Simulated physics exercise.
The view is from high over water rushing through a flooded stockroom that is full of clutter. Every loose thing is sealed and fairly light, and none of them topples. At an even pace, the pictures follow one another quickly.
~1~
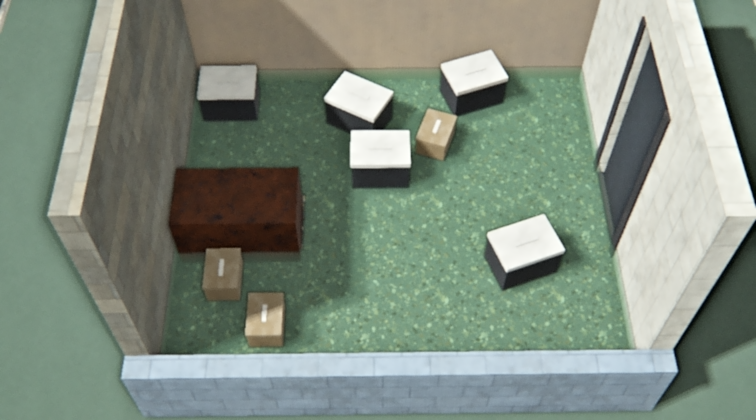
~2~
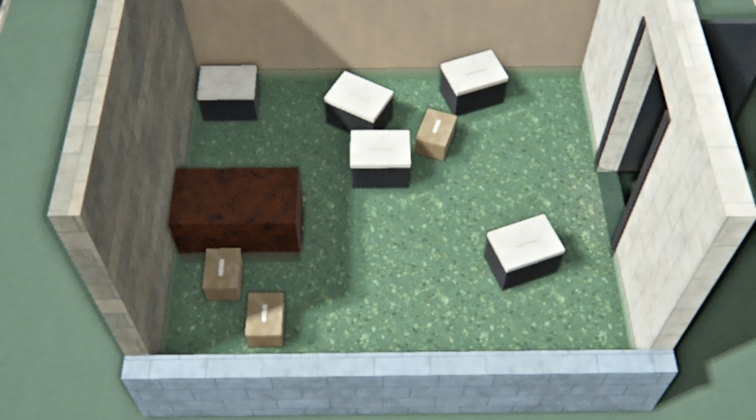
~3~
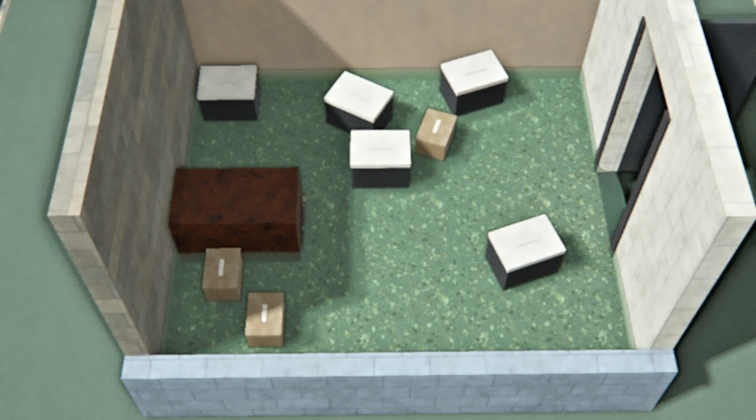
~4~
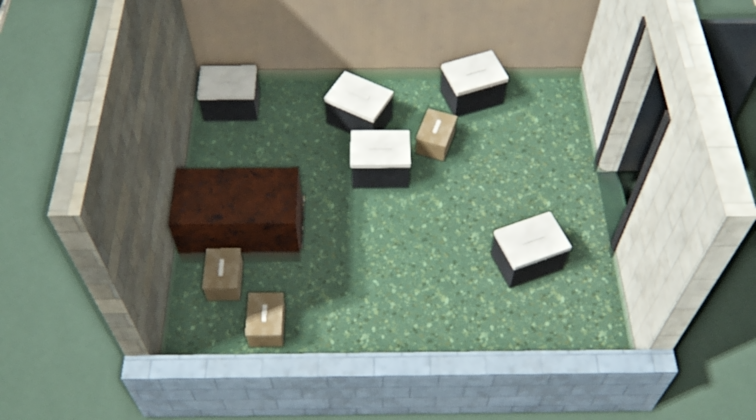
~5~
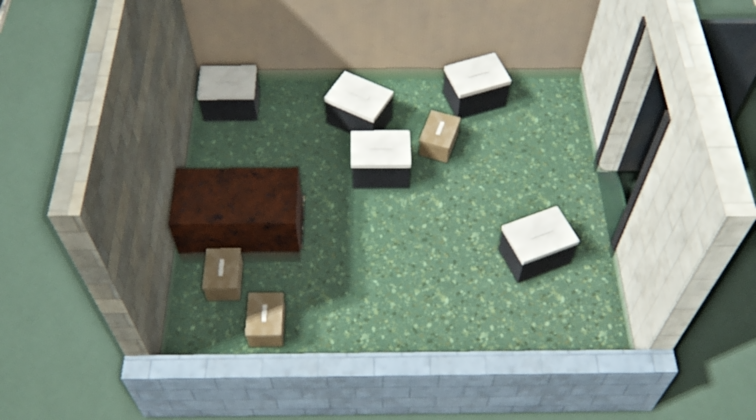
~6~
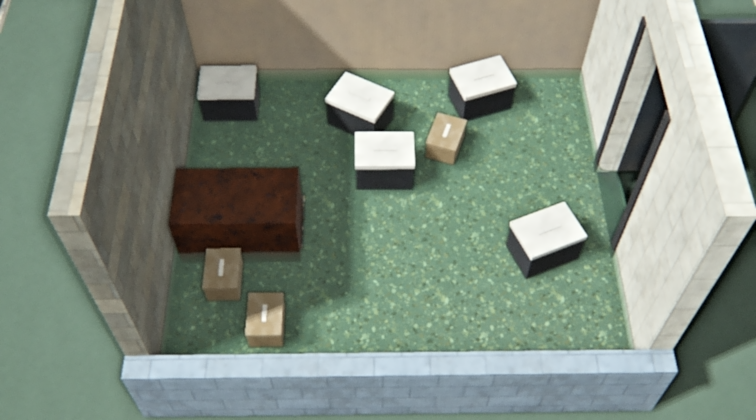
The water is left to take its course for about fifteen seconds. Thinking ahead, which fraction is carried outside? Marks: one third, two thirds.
The share will most likely be one third to two thirds.
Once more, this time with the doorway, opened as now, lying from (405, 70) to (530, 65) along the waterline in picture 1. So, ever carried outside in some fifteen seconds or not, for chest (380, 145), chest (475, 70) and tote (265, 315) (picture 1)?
One by one: Exits; exits; held indoors.
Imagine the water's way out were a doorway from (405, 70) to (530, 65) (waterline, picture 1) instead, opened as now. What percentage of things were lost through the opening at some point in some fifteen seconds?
Around 60 per cent.
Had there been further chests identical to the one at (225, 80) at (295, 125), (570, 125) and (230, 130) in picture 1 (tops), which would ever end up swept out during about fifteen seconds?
Sure - one by one that's in the room, then out of the room, then in the room.
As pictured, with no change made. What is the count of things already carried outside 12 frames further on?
The number is 1.
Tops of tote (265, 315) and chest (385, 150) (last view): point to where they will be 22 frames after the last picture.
(334, 314) and (509, 160), approximately.
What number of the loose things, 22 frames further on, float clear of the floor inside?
It adds up to 6.
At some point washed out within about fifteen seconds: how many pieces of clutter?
The total is 3.
A moment on, 0 of 8 are out; 8 afloat.
Next, 1 of 8 are out; 7 afloat.
Later, 2 of 8 are out; 6 afloat.
In the end, 3 of 8 are out; 5 afloat.
